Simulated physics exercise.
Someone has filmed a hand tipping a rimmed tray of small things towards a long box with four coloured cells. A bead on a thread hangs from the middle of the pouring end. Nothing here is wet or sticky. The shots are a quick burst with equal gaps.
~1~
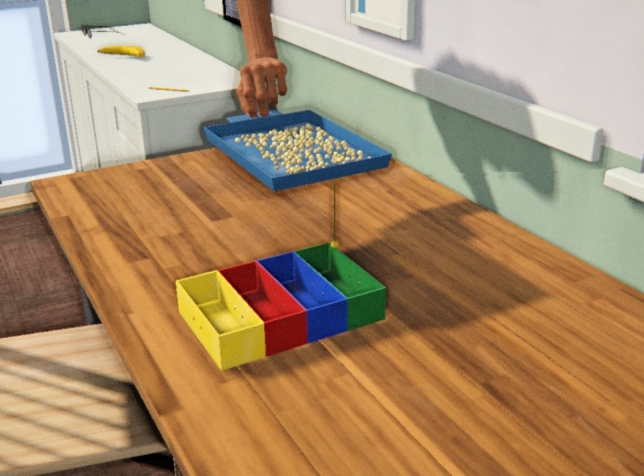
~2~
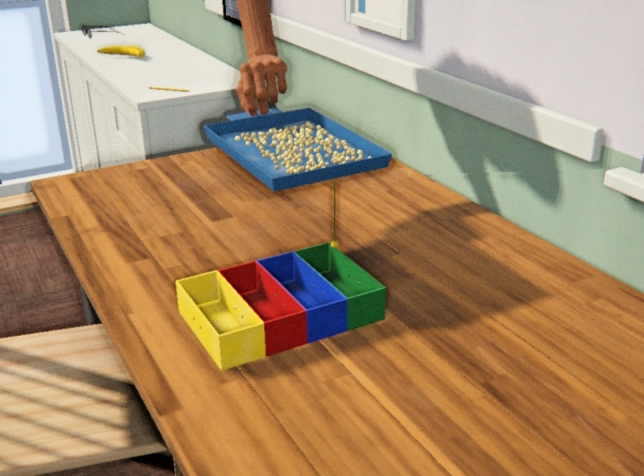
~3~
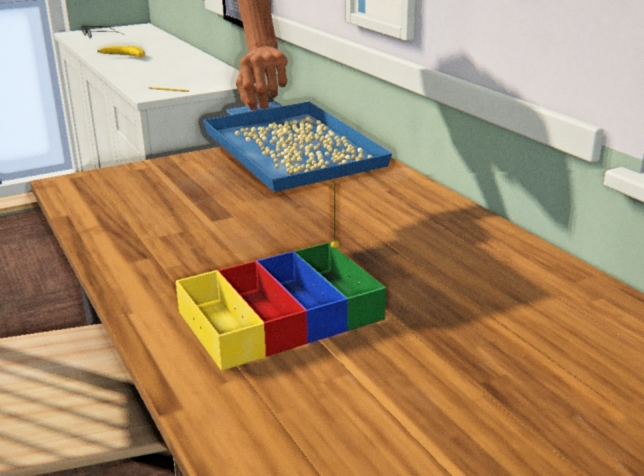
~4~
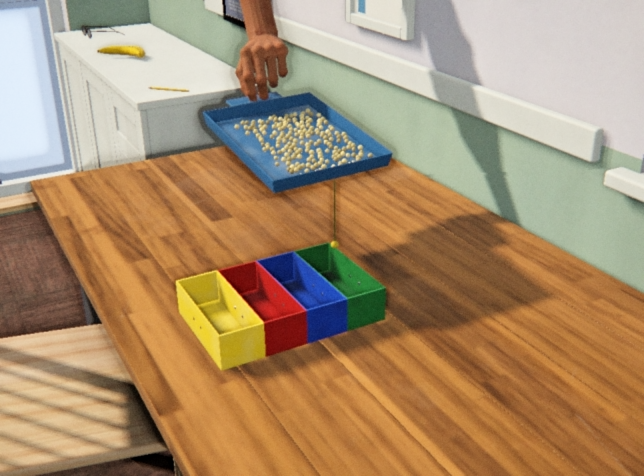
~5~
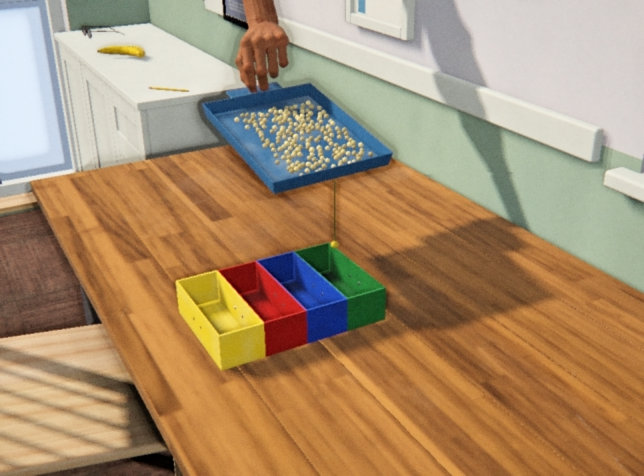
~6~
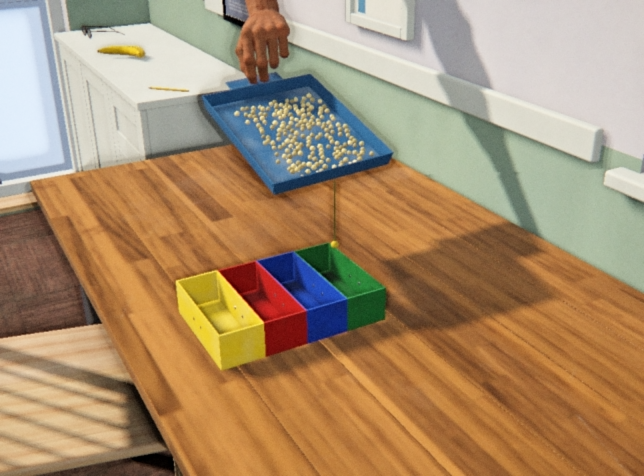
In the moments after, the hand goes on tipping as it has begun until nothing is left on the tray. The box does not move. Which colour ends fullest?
It favours the blue compartment.
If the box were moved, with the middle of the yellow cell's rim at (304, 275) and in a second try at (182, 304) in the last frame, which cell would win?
The first try: The yellow cell. The second: That green cell.
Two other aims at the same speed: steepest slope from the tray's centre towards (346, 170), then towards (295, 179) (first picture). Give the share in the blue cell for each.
About 0 and 90 per cent.
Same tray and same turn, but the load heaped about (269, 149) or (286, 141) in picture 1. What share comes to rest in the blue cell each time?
First some 70, then 70 per cent.
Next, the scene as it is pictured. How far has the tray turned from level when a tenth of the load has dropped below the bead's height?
At some 100 degrees.
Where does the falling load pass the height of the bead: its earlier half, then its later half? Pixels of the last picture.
At about (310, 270), then at (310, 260).
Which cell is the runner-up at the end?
It is that green cell.
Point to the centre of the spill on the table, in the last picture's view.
Close to (399, 308).
Shortly afterwards, tray tipped steeply; all but a few on the tray; only a few in the blue cell; only a few falling or outside the box.
Next, tray tipped right over; all but a few on the tray; only a few in the blue cell; only a few in the green cell; only a few falling or outside the box.
Some moments later, tray tipped past a quarter turn; near two thirds in the blue cell; near a quarter in the green cell; a little in the red cell; a little falling or outside the box.
In the end, tray tipped past a quarter turn; near two thirds in the blue cell; near a quarter in the green cell; a little in the red cell; none at all in the yellow cell; a little outside the box.
